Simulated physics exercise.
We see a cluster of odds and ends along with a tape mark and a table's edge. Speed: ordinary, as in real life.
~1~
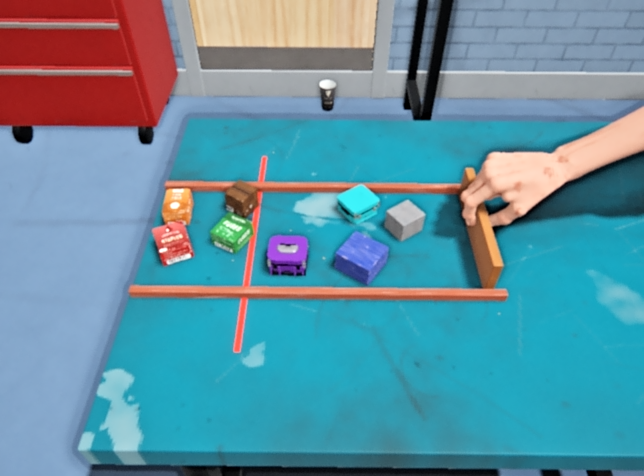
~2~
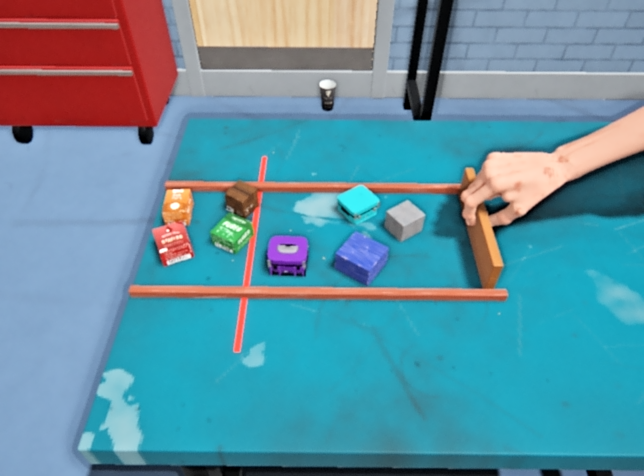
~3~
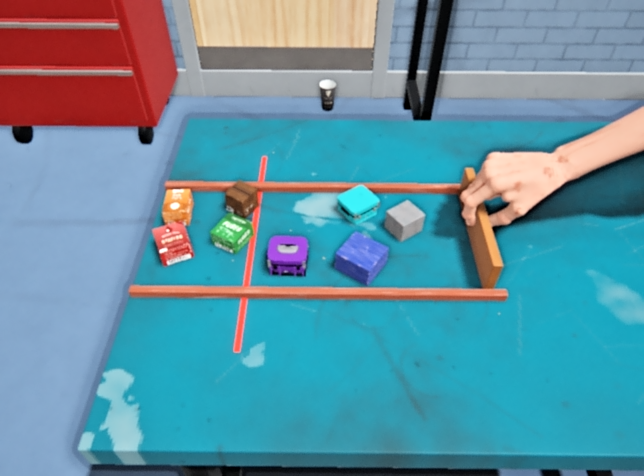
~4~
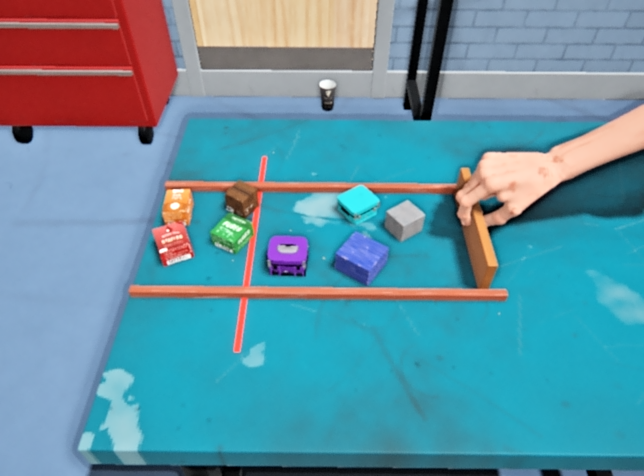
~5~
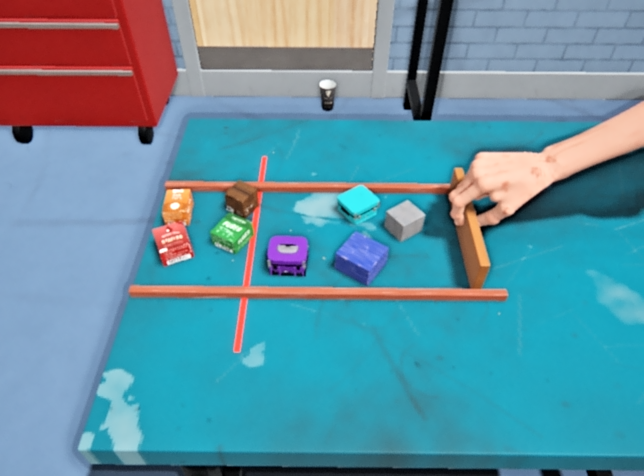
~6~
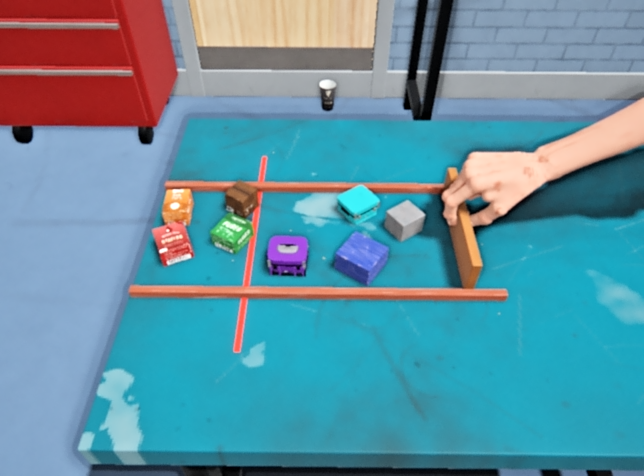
To begin with, a hand holds an upright wooden board between two rails on a teal table, with small colourful boxes and blocks lying around a red tape line. The hand then slides the board slightly left towards the grey block, while the scattered objects stay still.
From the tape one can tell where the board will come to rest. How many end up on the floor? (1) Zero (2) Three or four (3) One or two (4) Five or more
Answer: 1.
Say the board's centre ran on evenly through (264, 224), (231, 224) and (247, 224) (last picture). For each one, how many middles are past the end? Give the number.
Respectively, 0, 1 and 0.
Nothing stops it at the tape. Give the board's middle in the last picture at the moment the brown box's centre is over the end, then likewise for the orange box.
Near (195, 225), then near (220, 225).
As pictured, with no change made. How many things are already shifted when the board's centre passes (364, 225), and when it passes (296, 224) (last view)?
That gives 3 for the first and 5 for the second.
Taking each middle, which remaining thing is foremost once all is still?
Answer: The red box.
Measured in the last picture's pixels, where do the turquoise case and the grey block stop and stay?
Final spots - turquoise case (243, 196), grey block (241, 214).
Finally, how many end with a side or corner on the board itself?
The count comes out at 3.
Soon after, none off yet; orange box at rest near (178, 208); red box at rest near (173, 243); green box at rest near (232, 233).
At rest, the number that fall off is zero.
